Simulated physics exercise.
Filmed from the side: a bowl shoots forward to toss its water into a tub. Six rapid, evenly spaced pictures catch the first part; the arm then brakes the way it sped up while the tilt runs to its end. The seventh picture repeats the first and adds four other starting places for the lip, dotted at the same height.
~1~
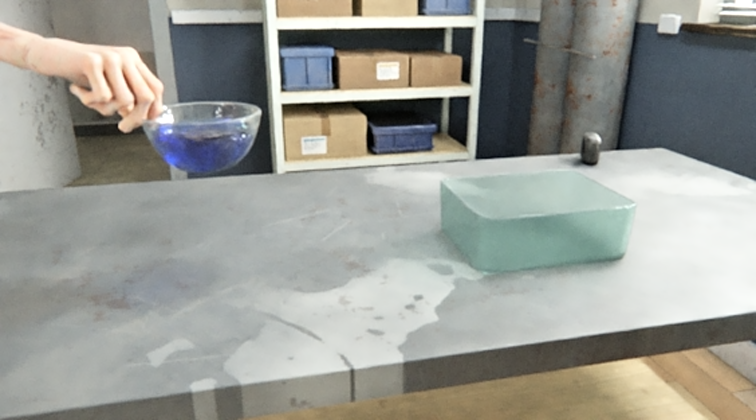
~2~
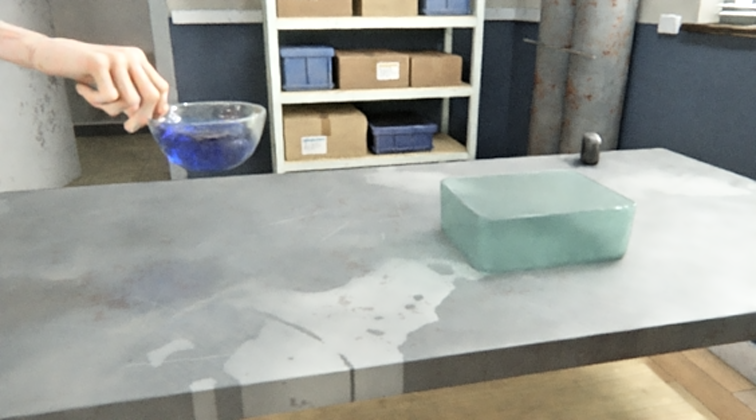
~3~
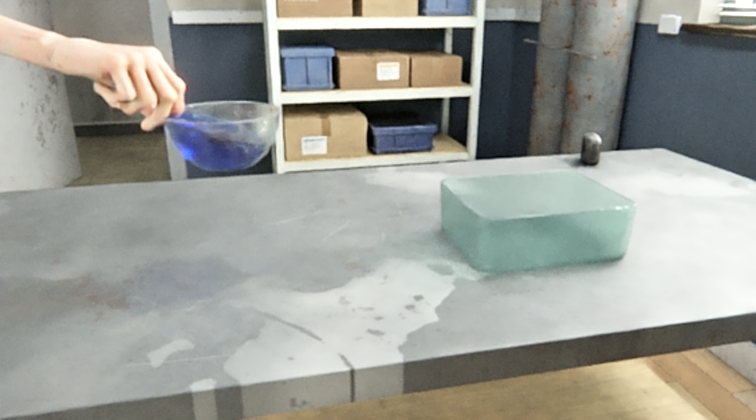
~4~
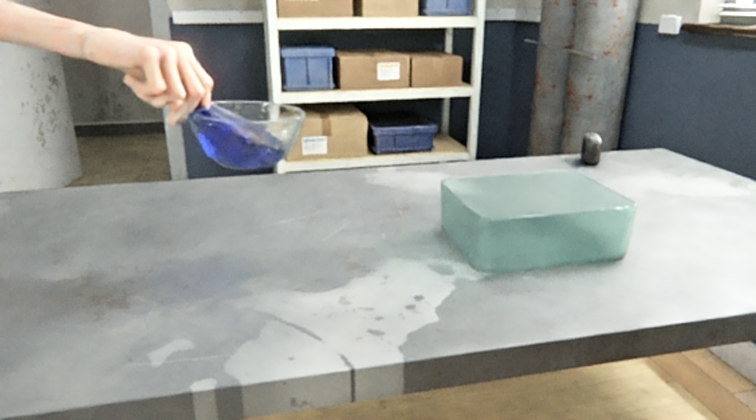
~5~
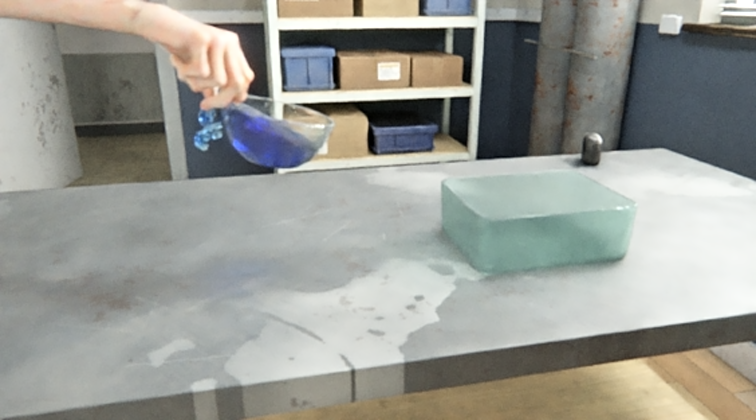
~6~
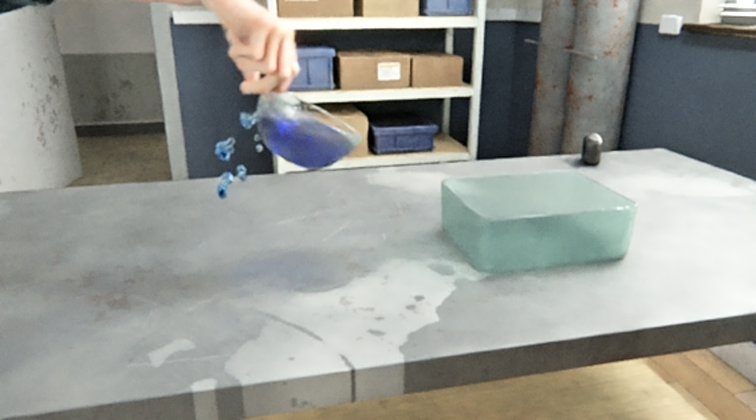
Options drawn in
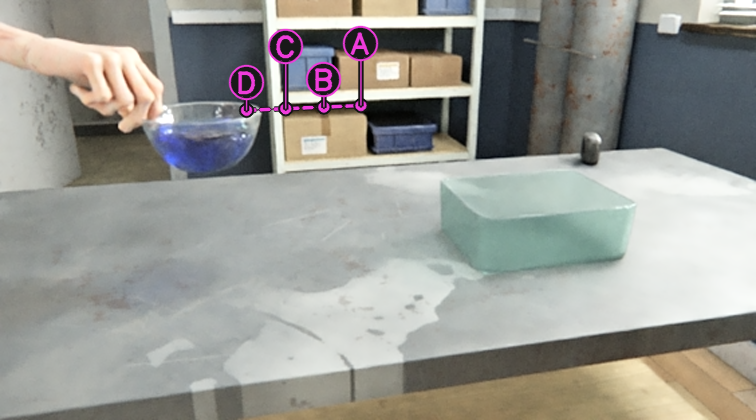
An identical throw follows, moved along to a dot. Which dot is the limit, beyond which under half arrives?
Place C.
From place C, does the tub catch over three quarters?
No.
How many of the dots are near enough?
Three of the four.
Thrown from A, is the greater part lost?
No.
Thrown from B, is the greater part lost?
No, that is safe.
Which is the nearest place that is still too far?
That would be D.
On the marked copy, A at (360, 105); B at (323, 107); C at (285, 108); D at (246, 110).
With A, about 78 % lands in the tub, 9 % falls short and 13 % goes beside or beyond.
With B, about 73 % lands in the tub, 7 % falls short and 20 % goes beside or beyond.
With C, about 63 % lands in the tub, 25 % falls short and 12 % goes beside or beyond.
With D, about 26 % lands in the tub, 66 % falls short and 8 % goes beside or beyond.
